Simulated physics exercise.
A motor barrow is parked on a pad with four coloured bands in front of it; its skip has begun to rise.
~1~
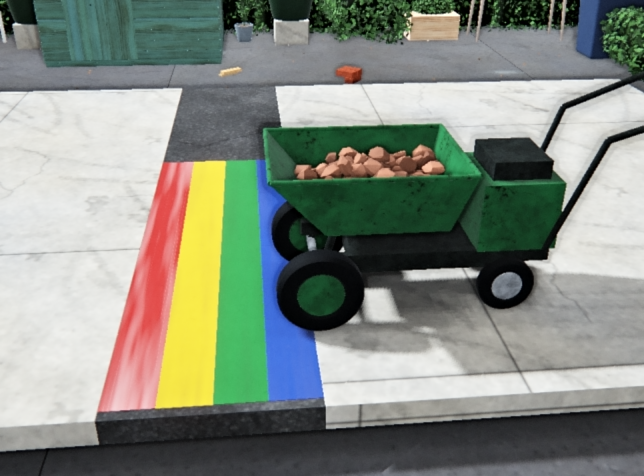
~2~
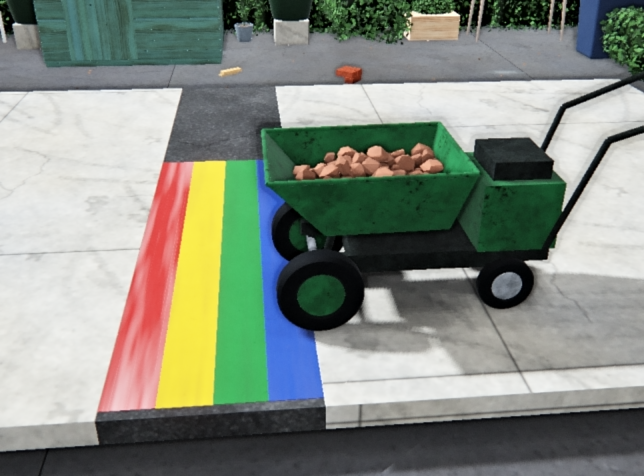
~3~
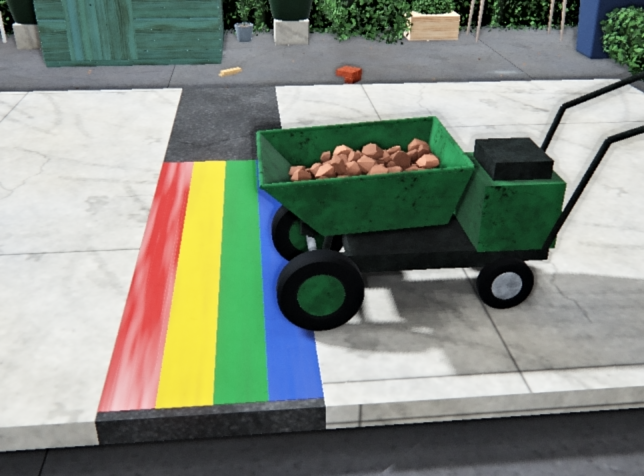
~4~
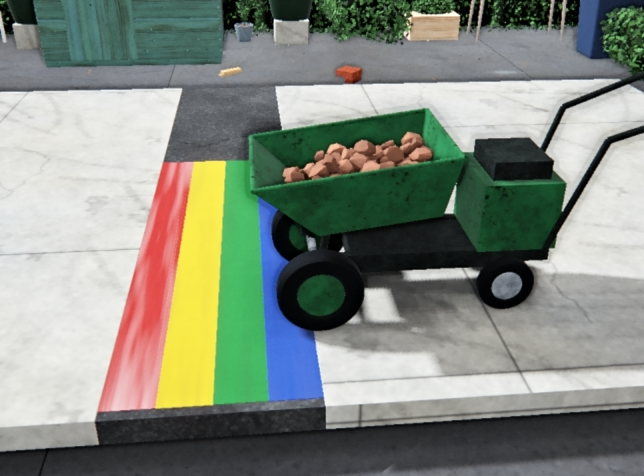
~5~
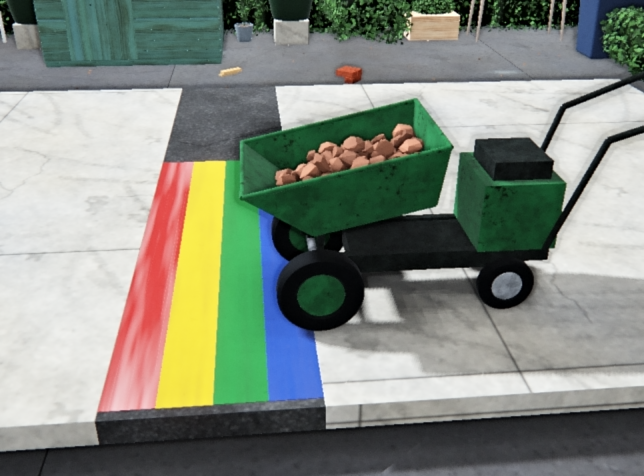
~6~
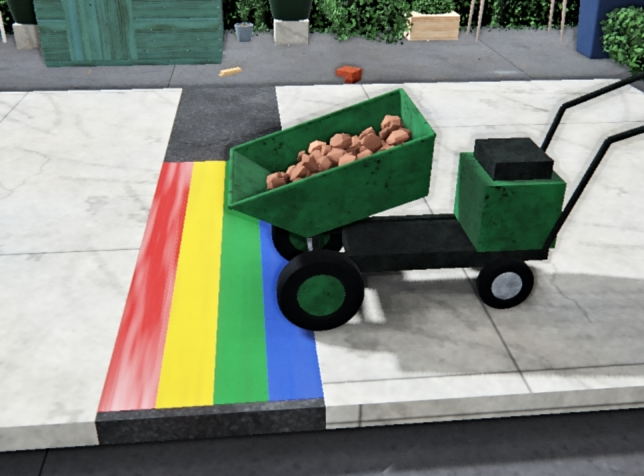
A green motor barrow loaded with lumps of rubble stood still beside red, yellow, green and blue bands, while its skip slowly rose at the right end and tilted down toward the left.
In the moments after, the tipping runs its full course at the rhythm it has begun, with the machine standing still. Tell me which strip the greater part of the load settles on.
The greater part settles on the red strip.
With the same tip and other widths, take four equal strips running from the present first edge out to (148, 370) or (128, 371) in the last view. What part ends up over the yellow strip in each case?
Shares: Close to 0 %; close to 10 %.
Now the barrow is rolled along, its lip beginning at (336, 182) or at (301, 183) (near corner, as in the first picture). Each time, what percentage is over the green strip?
About 30 per cent first, about 0 per cent second.
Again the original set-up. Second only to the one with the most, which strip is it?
Second: Yellow.
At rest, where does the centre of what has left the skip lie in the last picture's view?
Near pixel (156, 294).
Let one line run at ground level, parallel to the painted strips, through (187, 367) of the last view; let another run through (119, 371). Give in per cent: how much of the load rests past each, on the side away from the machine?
About 80 % and 20 %.
Shortly afterwards, skip tipped steeply; the whole lot in the skip.
Next, skip tipped steeply; the bulk in the skip; a little over the yellow strip; a little over the red strip.
Some moments later, skip tipped right over; near a quarter in the skip; near a quarter over the yellow strip; near a third over the red strip; near a quarter off the paint.
In the end, skip tipped right over; a little in the skip; none at all over the blue strip; none at all over the green strip; near a quarter over the yellow strip; near a third over the red strip; near a quarter off the paint.
